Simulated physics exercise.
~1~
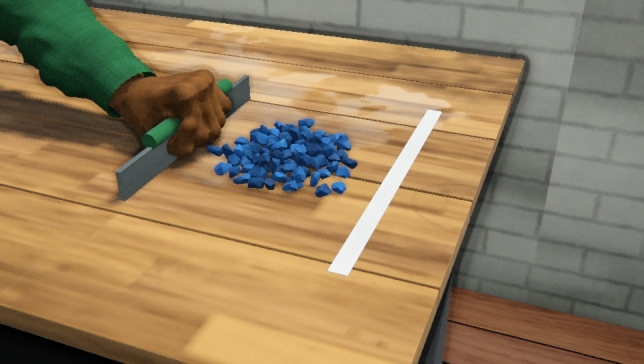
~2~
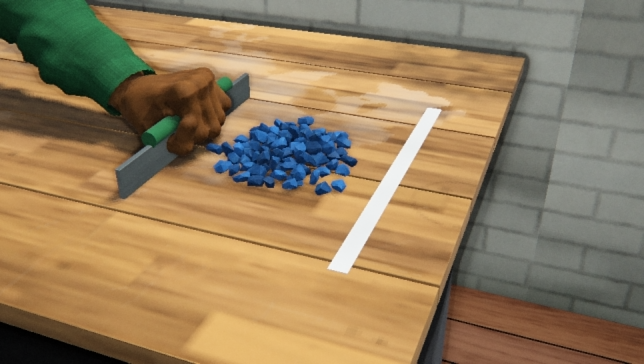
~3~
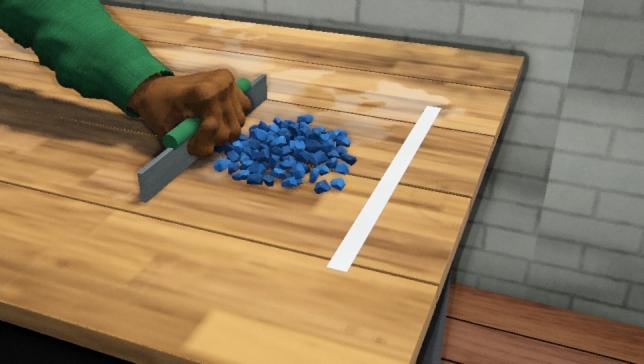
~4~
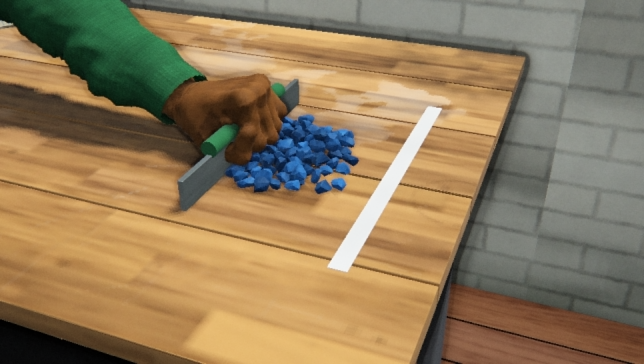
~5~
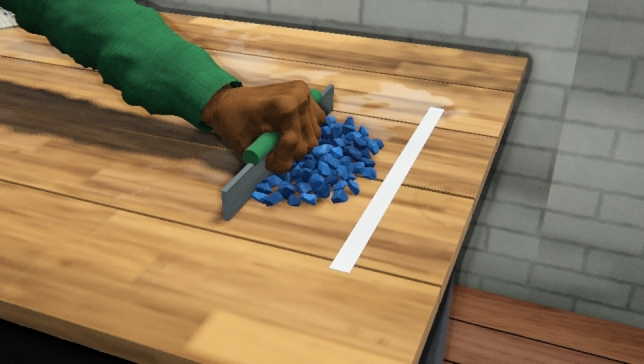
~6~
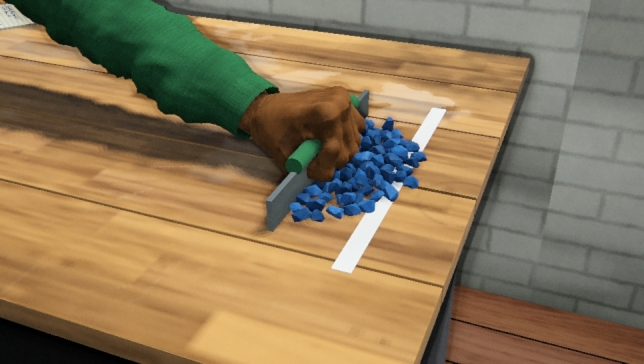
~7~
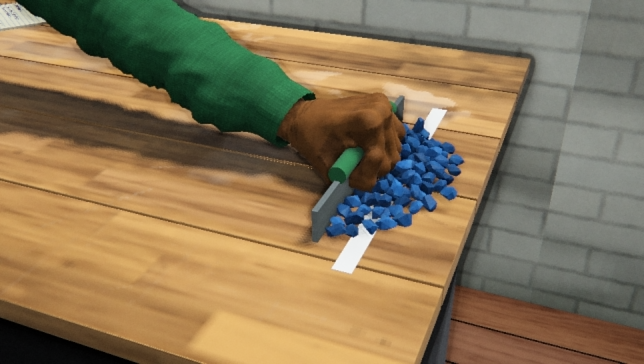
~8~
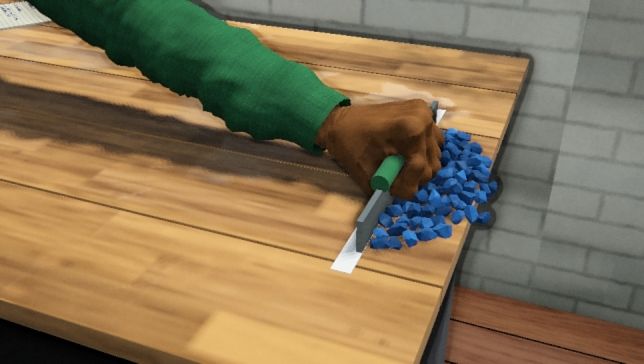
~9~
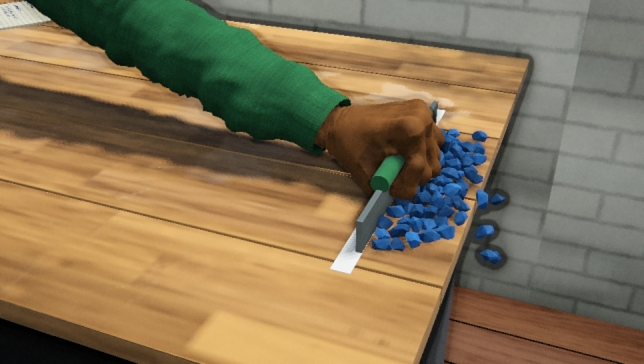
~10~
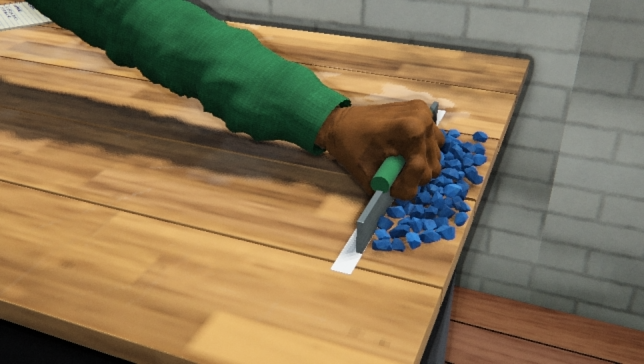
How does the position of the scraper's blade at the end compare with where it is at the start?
At the start the blade is well to the left of the white tape, behind the blue pieces, and by the end it has moved right and rests at the tape near the table's edge.
